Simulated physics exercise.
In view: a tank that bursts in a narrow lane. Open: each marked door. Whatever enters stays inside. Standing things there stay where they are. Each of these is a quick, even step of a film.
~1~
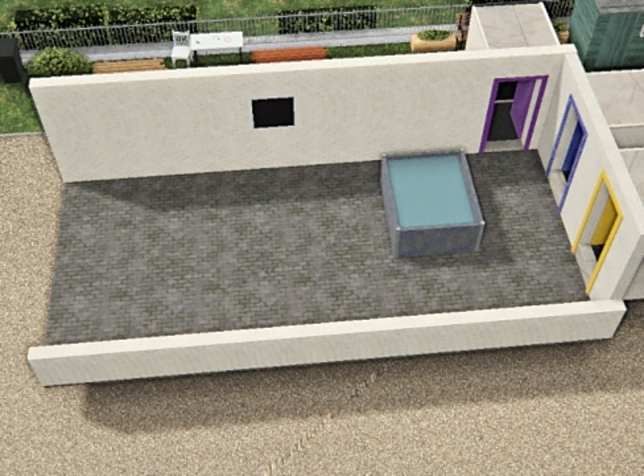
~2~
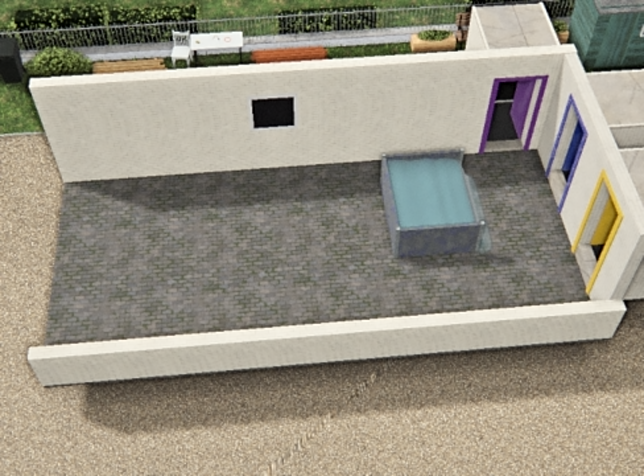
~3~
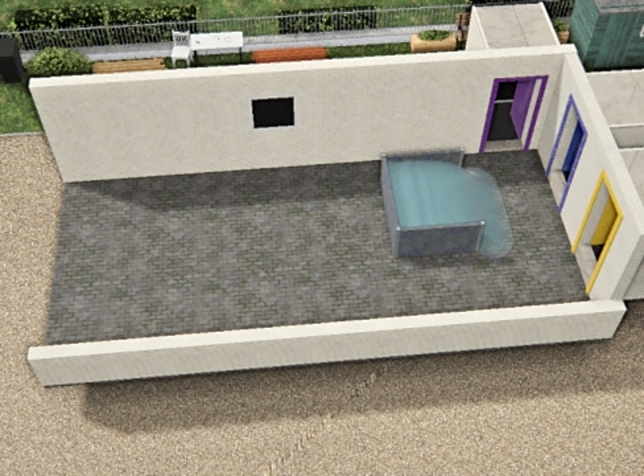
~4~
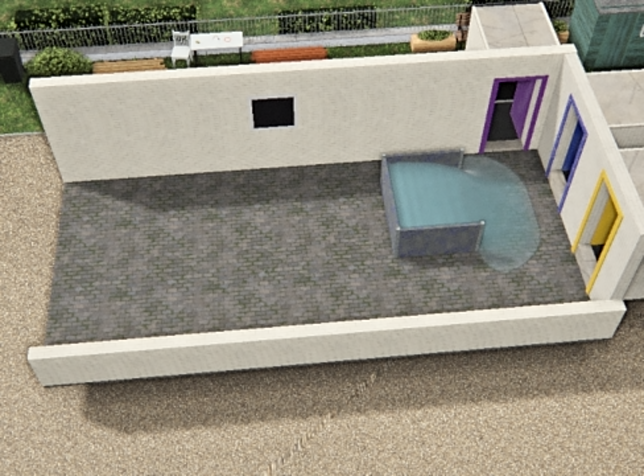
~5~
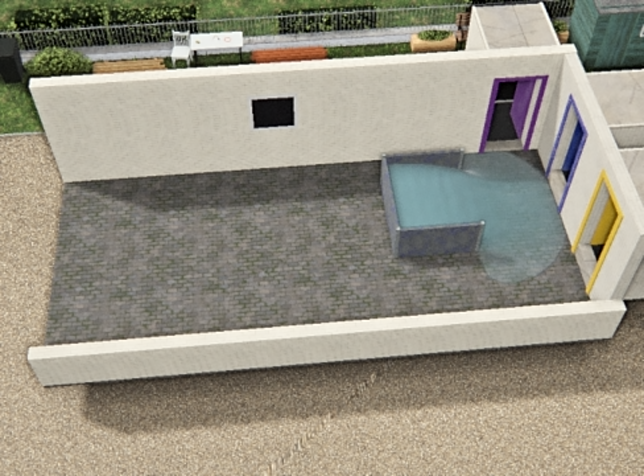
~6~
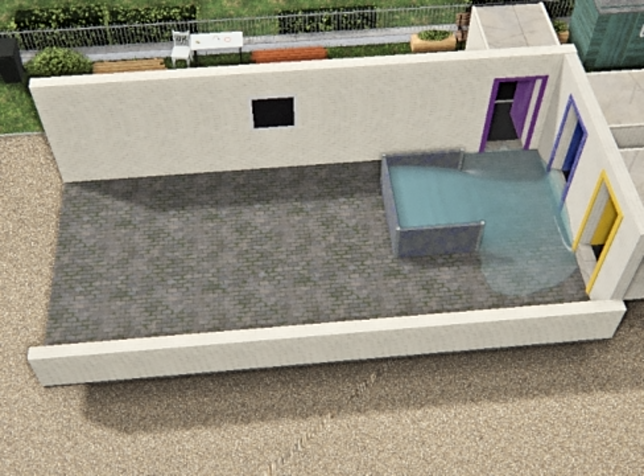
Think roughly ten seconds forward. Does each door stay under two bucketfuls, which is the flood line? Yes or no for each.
Purple door - no, it floods; blue door - no, it floods; yellow door - yes, stays under.
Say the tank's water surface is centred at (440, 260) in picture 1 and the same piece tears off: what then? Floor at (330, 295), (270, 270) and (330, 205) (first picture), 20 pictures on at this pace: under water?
Spared, spared, spared.
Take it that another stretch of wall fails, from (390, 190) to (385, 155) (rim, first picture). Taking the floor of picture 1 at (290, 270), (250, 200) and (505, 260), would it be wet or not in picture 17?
Point one reached; point two reached; point three not reached.
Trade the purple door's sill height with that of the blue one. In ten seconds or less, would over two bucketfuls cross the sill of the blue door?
Observation: Blue door surpasses it.
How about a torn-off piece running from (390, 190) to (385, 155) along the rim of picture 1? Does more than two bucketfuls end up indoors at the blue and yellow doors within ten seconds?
As I see it, the blue door stays short of it and the yellow door stays short of it.
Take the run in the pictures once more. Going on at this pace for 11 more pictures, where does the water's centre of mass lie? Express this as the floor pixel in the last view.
Somewhere around (500, 222) in the last view.
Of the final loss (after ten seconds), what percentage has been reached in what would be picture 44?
Result, approximate: 65 per cent.
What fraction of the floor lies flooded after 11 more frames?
Around 20 percent, give or take.
A moment on, water covers 15 % of the floor; the purple door under two buckets in, the blue door over two buckets in, the yellow door wet at the sill, nothing in.
Next, water covers 20 % of the floor; the purple door far over two buckets in, the blue door far over two buckets in, the yellow door wet at the sill, nothing in.
Then, water covers 35 % of the floor; the purple door far over two buckets in, the blue door far over two buckets in, the yellow door wet at the sill, nothing in.
Later, water covers 80 % of the floor; the purple door far over two buckets in, the blue door far over two buckets in, the yellow door wet at the sill, nothing in.
In the end, water covers 95 % of the floor; the purple door far over two buckets in, the blue door far over two buckets in, the yellow door wet at the sill, nothing in.
